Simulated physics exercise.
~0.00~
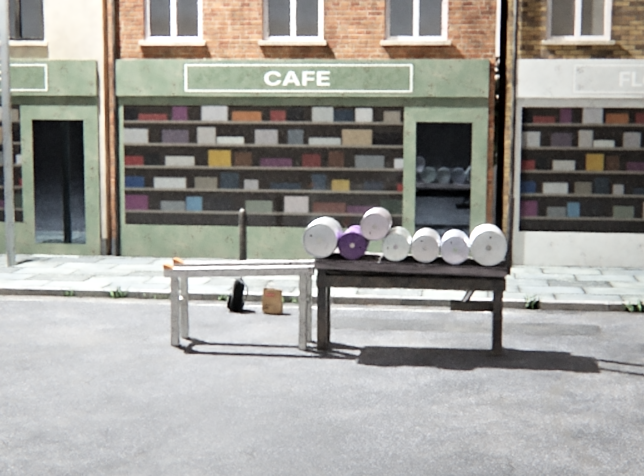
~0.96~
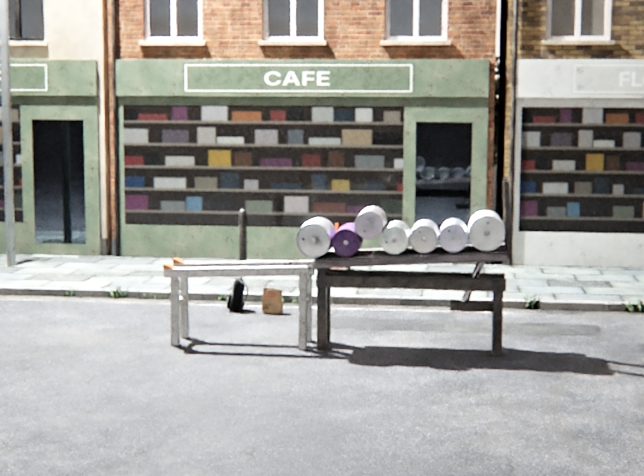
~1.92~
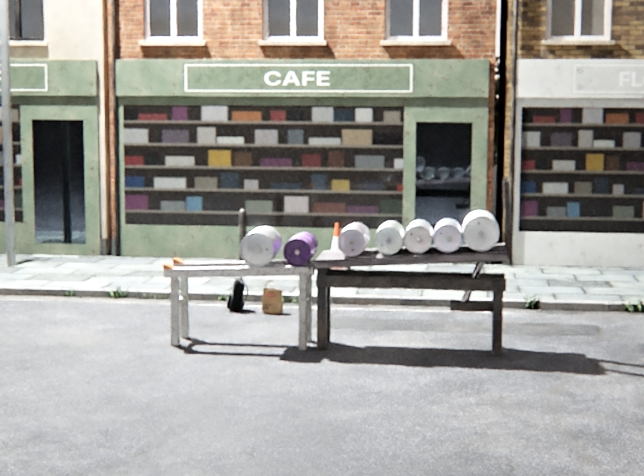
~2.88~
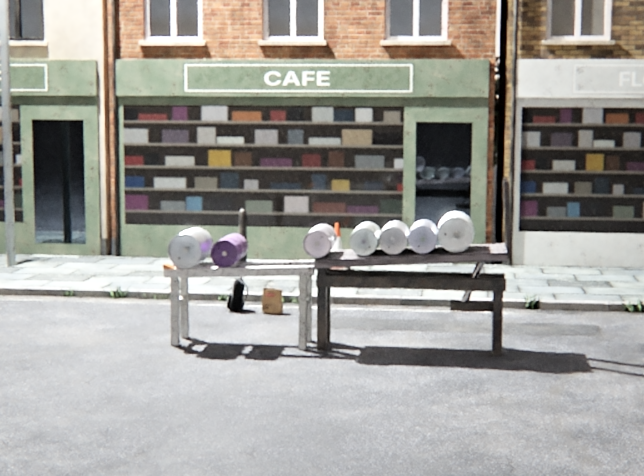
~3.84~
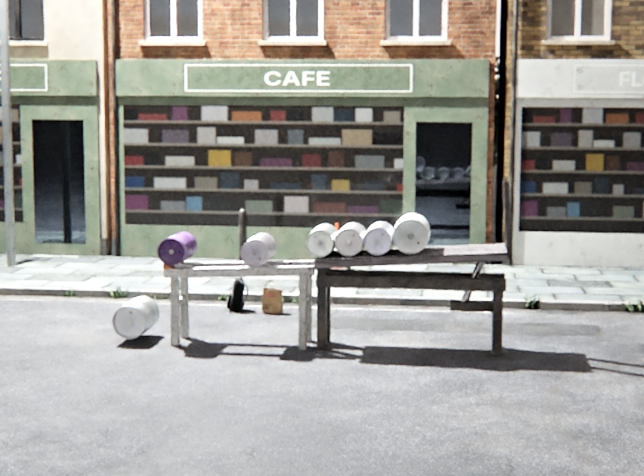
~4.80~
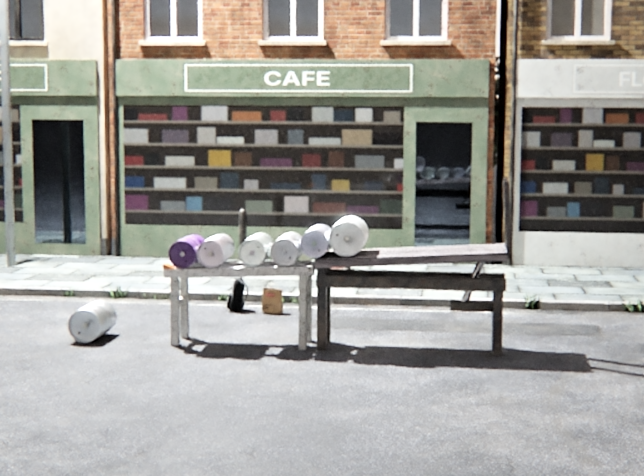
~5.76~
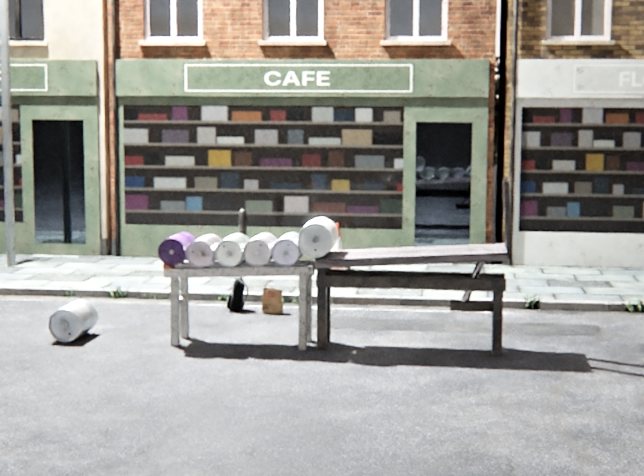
On a grey street in front of a green cafe, seven empty kegs, one of them purple, sit on a dark wooden deck beside a pale, lower rack. The deck's far right edge lifts, and the kegs begin rolling left. A large white keg leads the purple one across onto the rack, while the others follow in a loose line. The white leader goes over the stop at the left end and drops to the road, rolling a little farther left. The purple keg halts at the stop, and the rest close up behind it, ending in a row with the tilted deck empty.
